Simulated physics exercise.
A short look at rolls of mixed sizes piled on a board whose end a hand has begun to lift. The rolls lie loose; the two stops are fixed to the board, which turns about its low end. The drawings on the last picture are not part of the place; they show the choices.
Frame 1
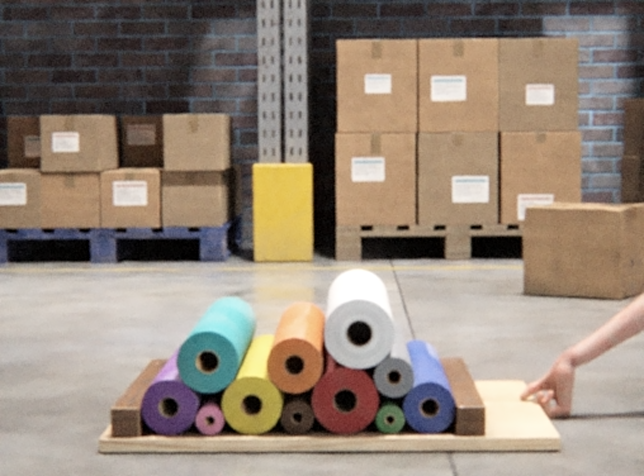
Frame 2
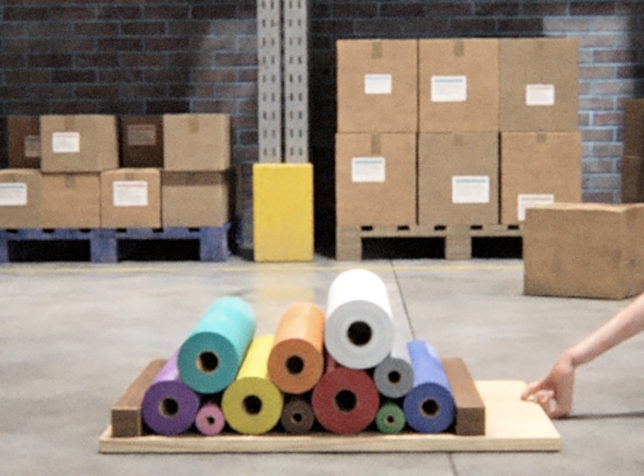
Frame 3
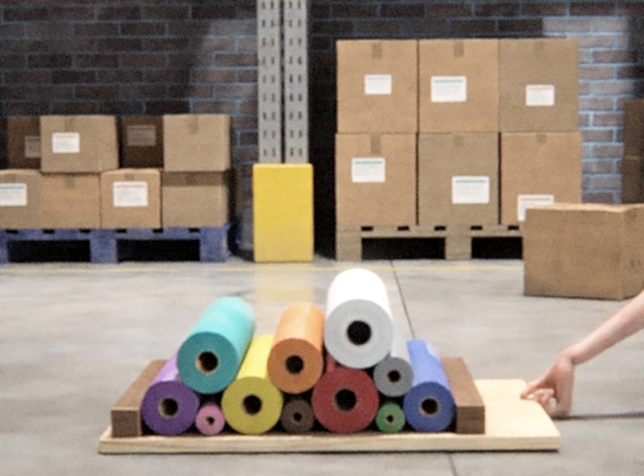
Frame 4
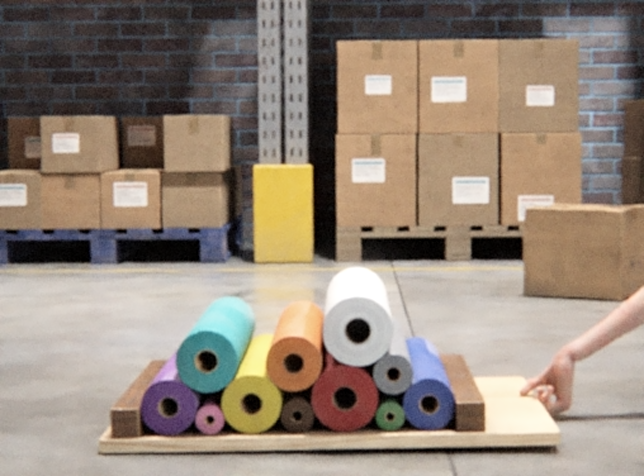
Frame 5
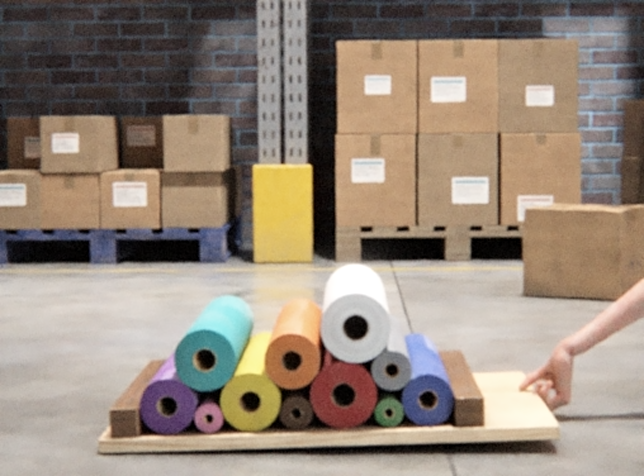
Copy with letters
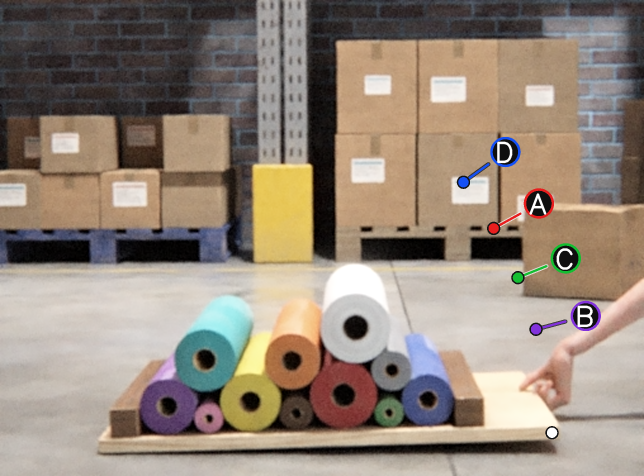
A hand slowly lifts the right end of a board piled with colourful rolls slightly.
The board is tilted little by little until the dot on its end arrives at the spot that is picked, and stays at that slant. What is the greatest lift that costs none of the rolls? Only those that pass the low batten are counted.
Raise it to D.
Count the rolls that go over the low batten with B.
At B the number is none.
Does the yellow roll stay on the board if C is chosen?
The yellow roll: Yes.
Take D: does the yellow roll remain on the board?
Yes, with D.
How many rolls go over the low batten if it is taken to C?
With C, none.
On the copy, A at (494, 229); B at (536, 329); C at (518, 277); D at (463, 182); the white dot at (552, 433).
On D. First, board at 20°.
Then, board at 36°.
Finally, board at 36°, none over the low batten.
By contrast, A none over the low batten; B none over the low batten; C none over the low batten.
